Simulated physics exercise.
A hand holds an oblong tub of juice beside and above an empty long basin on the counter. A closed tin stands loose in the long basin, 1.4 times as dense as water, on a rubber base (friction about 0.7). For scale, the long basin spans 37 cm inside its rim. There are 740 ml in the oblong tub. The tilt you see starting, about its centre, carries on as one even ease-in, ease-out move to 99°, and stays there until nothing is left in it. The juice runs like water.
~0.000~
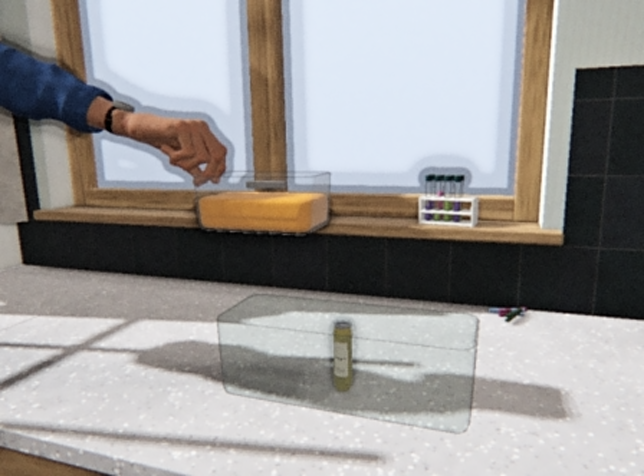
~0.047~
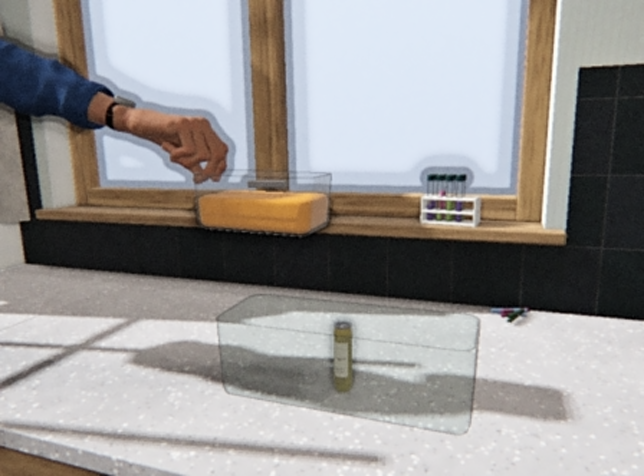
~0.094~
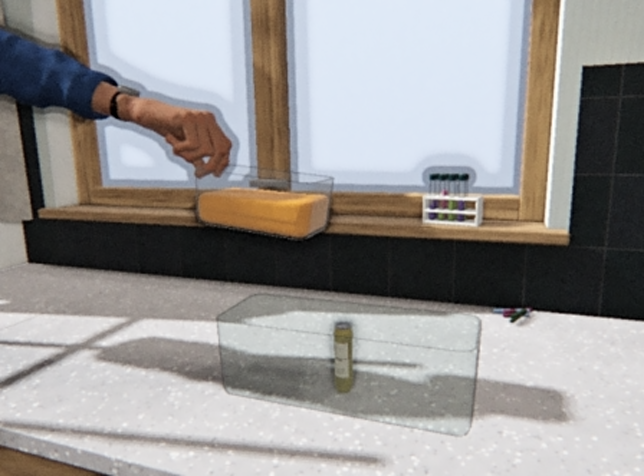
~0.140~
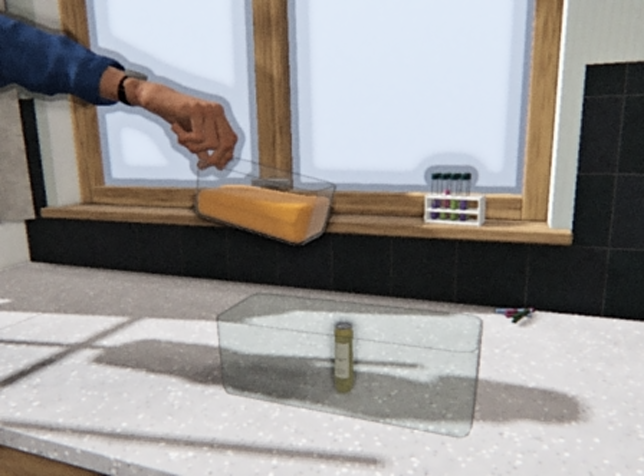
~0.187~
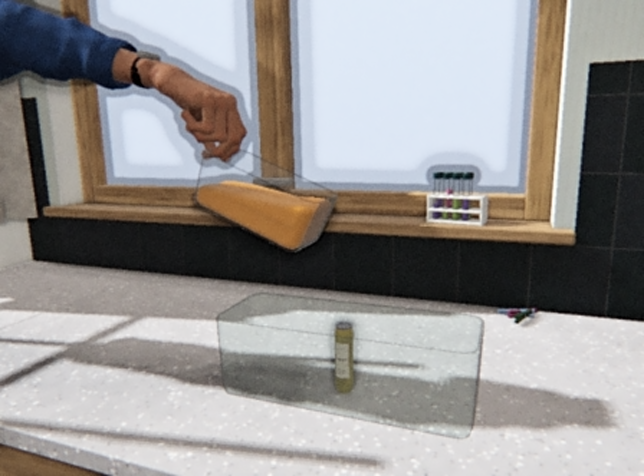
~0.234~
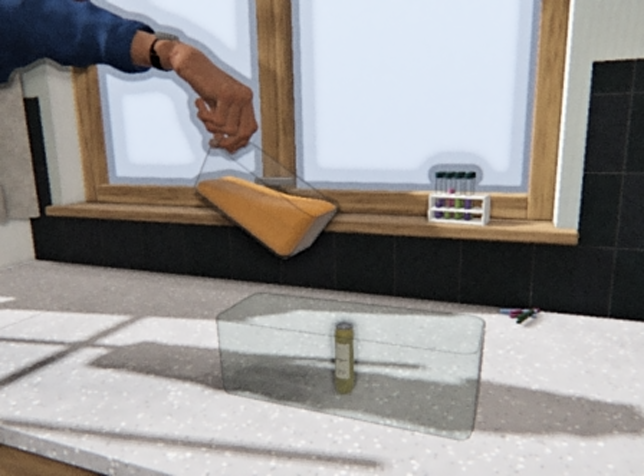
The video shows a hand above a clear oblong tub of orange juice by a window, the tub tilting steadily down to the right, while a small closed tin stands inside a long transparent basin on the speckled counter.
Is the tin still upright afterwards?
The tin keeps standing.
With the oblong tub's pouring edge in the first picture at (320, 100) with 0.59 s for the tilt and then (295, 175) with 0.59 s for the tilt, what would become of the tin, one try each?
First it remains upright; then it falls.
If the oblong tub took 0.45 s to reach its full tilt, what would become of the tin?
Then it keeps standing.
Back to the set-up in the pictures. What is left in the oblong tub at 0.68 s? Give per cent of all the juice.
Some 3 per cent.
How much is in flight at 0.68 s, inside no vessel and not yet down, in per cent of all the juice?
About 6 per cent.
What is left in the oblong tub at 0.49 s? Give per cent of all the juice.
Near 18 in a hundred.
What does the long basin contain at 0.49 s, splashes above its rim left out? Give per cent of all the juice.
Some 24 per cent.
After 0.49 s the tilt is 92° and 18 per cent is still to pour; the tin stands where it began.
After 0.68 s the tilt is 99° and 3 per cent is still to pour; the tin stands where it began.
After 0.88 s the tilt is 99° and 1 per cent is still to pour; the tin stands where it began.
After 1.09 s the tilt is 99° and 0 per cent is still to pour; the tin stands where it began.
In the end the tin stands where it began.
